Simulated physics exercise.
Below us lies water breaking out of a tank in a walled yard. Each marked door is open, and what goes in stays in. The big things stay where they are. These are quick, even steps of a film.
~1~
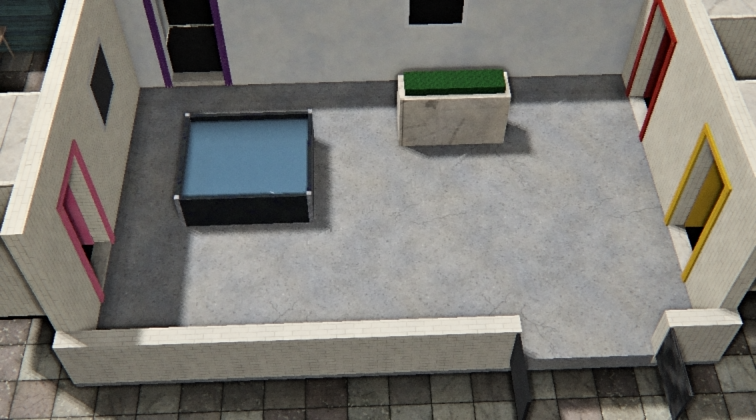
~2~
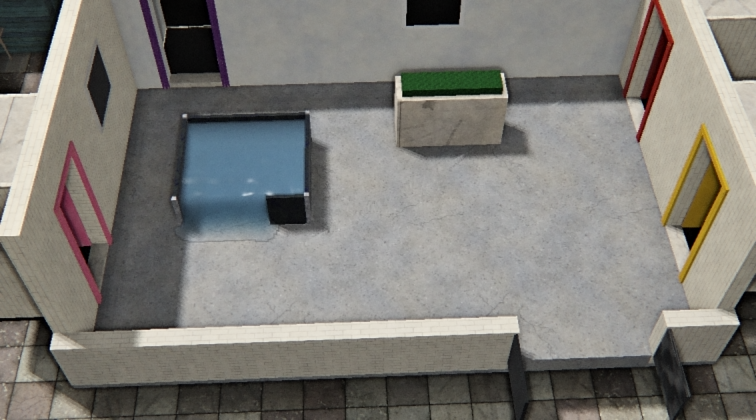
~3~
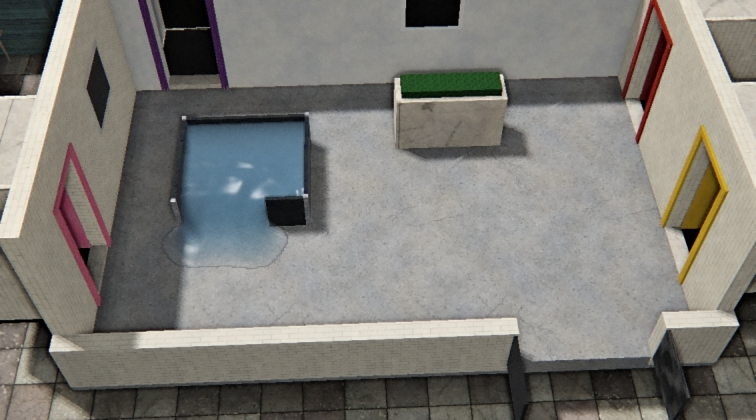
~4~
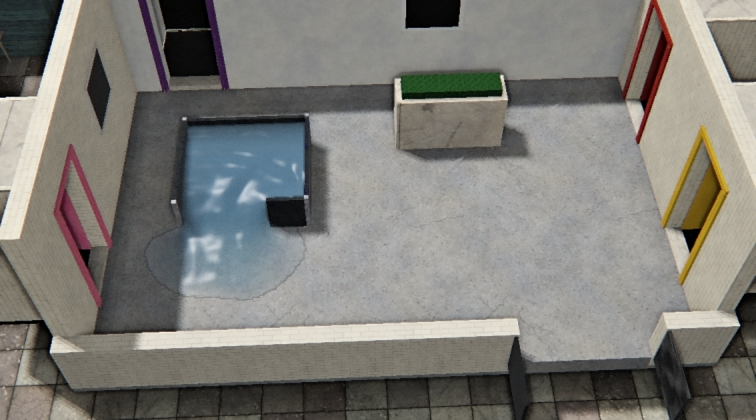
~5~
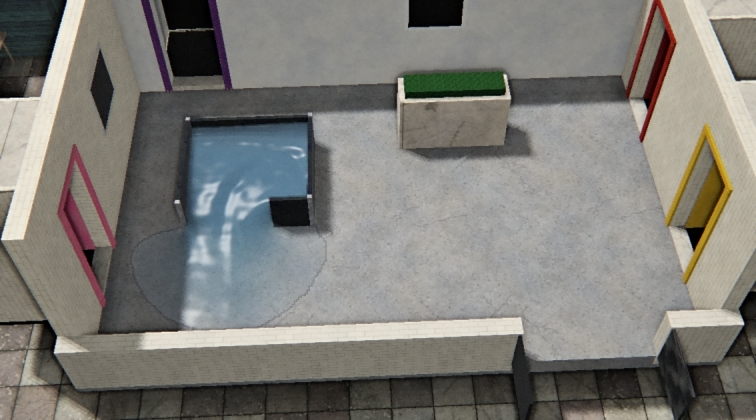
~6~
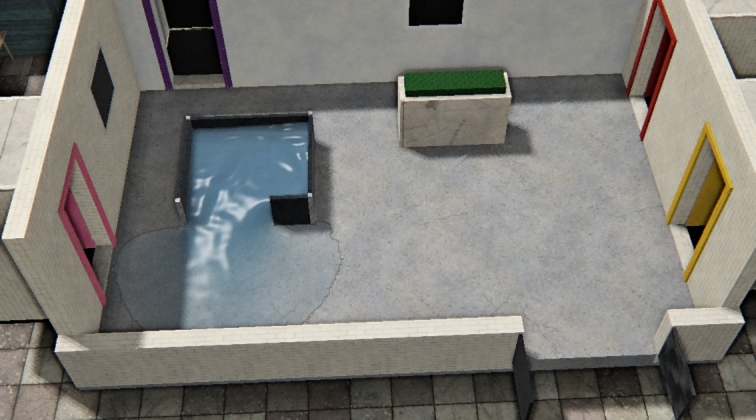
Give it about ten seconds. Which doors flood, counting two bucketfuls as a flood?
In the end: The pink door lets in a lot; the purple door admits no more than that; the red door admits no more than that; the yellow door lets in a lot.
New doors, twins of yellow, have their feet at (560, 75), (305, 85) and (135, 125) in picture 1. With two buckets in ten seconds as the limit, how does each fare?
One after the other: Lets less in, takes less, goes over.
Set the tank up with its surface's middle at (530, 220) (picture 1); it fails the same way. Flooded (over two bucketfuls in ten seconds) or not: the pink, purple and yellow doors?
The pink one holds, the purple one is under, the yellow one lets less in.
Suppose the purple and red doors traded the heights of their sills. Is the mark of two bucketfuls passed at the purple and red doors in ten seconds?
One by one: The purple door lets more in; the red door takes less.
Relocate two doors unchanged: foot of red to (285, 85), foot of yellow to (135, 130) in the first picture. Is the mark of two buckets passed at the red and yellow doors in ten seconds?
One by one: Red door keeps below it, yellow door passes that mark.
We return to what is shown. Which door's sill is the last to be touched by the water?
The red one.
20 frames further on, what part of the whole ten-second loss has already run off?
Near 20 in a hundred.
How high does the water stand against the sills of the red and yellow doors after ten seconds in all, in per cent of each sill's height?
Roughly 110 per cent, then 160 per cent.
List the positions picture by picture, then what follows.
Still water in the water tank at (247, 157), in the first frame.
The front is at (273, 229), out from the gap at (226, 216), in the second frame.
Water pours out at (225, 219) and has run to (272, 257), in the third frame.
The front is at (254, 293), out from the gap at (226, 220), in the fourth frame.
Water pours out at (229, 220) and has run to (243, 326), in the fifth frame.
Water pours out at (230, 218) and has run to a hidden place, in the sixth frame.
A moment on, water covers 15 % of the floor; the pink door wet at the sill, nothing in, the purple door not reached, the red door not reached, the yellow door not reached.
Next, water covers 20 % of the floor; the pink door under two buckets in, the purple door not reached, the red door not reached, the yellow door not reached.
Then, water covers 40 % of the floor; the pink door over two buckets in, the purple door not reached, the red door not reached, the yellow door not reached.
Later, water covers 70 % of the floor; the pink door over two buckets in, the purple door under two buckets in, the red door not reached, the yellow door under two buckets in.
In the end, water covers 90 % of the floor; the pink door over two buckets in, the purple door under two buckets in, the red door wet at the sill, nothing in, the yellow door over two buckets in.
